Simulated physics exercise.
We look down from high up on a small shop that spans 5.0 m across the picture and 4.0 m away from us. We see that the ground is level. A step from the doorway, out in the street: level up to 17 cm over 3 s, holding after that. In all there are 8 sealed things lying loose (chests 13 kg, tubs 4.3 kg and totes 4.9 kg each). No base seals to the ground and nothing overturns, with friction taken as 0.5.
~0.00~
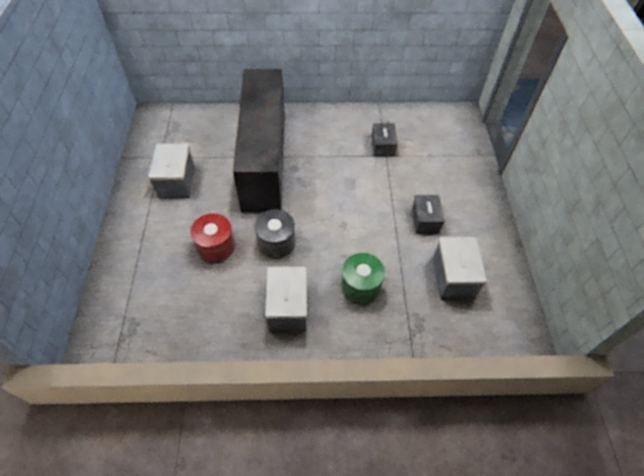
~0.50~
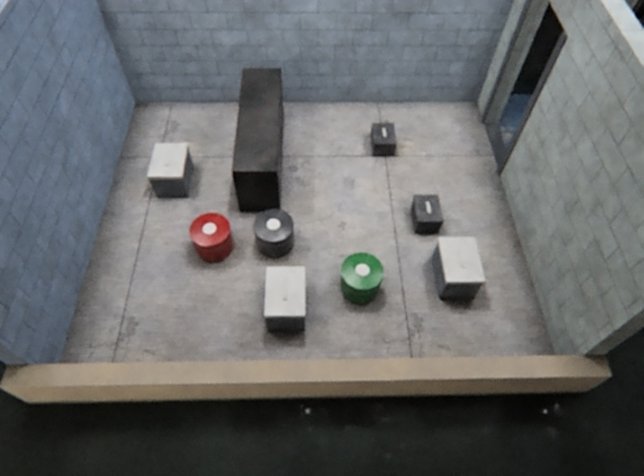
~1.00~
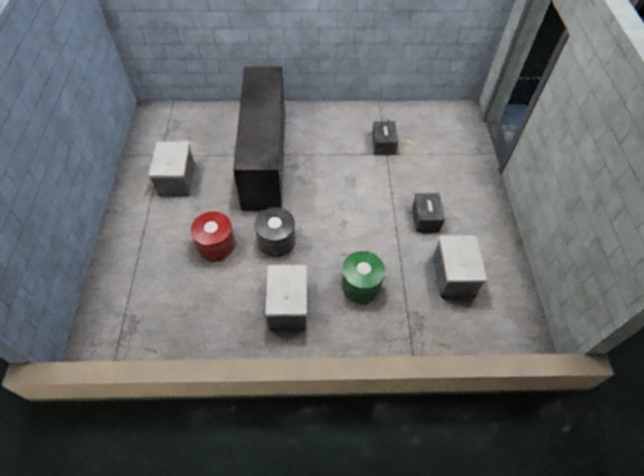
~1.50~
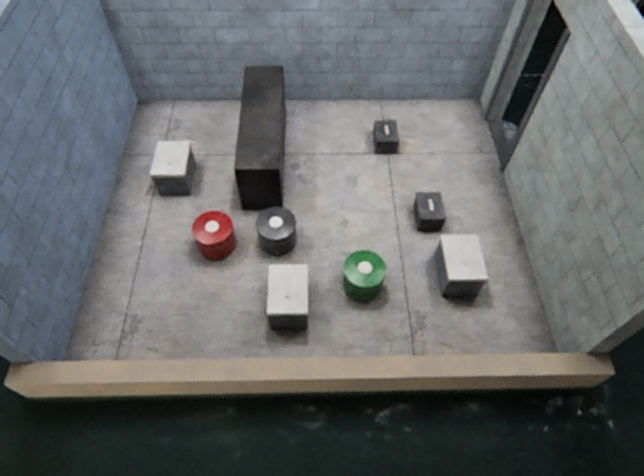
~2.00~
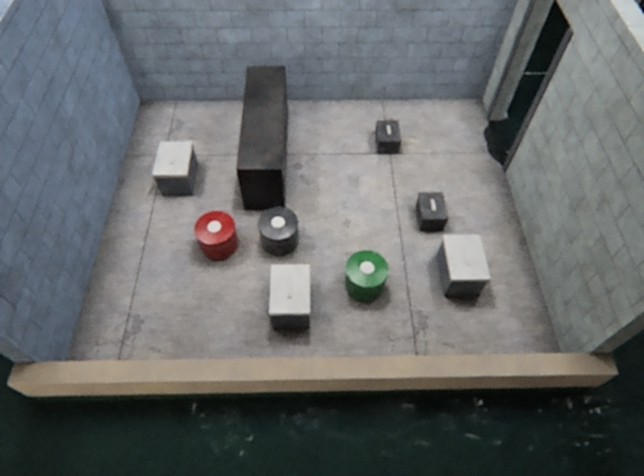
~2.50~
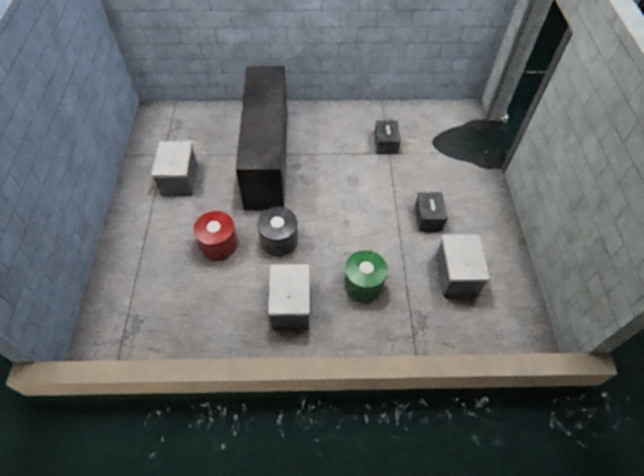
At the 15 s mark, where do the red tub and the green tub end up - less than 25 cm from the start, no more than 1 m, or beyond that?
The red tub hardly moves, the green tub is carried far.
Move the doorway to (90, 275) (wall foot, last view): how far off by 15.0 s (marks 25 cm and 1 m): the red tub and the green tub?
Result - red tub: Large displacement, green tub: Large displacement.
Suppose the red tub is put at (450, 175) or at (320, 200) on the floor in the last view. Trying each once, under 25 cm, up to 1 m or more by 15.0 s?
The first time it wanders far off, the second time it wanders far off.
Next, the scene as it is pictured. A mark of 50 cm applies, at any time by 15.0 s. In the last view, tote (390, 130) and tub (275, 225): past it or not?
In turn: More, past it.
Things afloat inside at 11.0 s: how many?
I'd say 1 of them.
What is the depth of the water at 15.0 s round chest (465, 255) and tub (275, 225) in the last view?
Depths: Near 5 cm, then near 8 cm.
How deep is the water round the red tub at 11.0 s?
Near 2 cm deep.
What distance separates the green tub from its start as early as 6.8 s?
About 0 cm out of place.
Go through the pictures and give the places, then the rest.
The first frame shows the red tub at (211, 230) rests on the ground; the green tub at (364, 271), on the bottom; water covers 0.0 m2; 0 of 8 have shifted.
The second frame shows the red tub at (210, 229), on the bottom; the green tub at (362, 270) rests on the ground; 0.0 m2 under water; 0 of 8 have shifted.
The third frame shows the red tub at (211, 228), on the bottom; the green tub at (364, 269) rests on the ground; water covers 0.0 m2; 0 of 8 have shifted.
The fourth frame shows the red tub at (212, 227) rests on the ground; the green tub at (365, 268), on the bottom; water covers 0.0 m2; 0 of 8 have shifted.
The fifth frame shows the red tub at (215, 227) rests on the ground; the green tub at (367, 268) rests on the ground; 0.0 m2 under water; 0 of 8 have shifted.
The sixth frame shows the red tub at (214, 227) rests on the ground; the green tub at (366, 268), on the bottom; water covers 0.5 m2; 0 of 8 have shifted.
After 3.5 s the red tub is near (214, 227), 0.0 m from its start, aground; the green tub is near (366, 268), 0.0 m from its start, aground; 0 afloat.
After 6.8 s the red tub is near (214, 227), 0.0 m from its start, aground; the green tub is near (366, 268), 0.0 m from its start, aground; 1 afloat.
After 11.0 s the red tub is near (214, 227), 0.0 m from its start, aground; the green tub is near (436, 308), 0.8 m from its start, afloat; 1 afloat.
After 15.0 s the red tub is near (213, 220), 0.1 m from its start, afloat; the green tub is near (507, 195), 2.0 m from its start, afloat; 5 afloat.
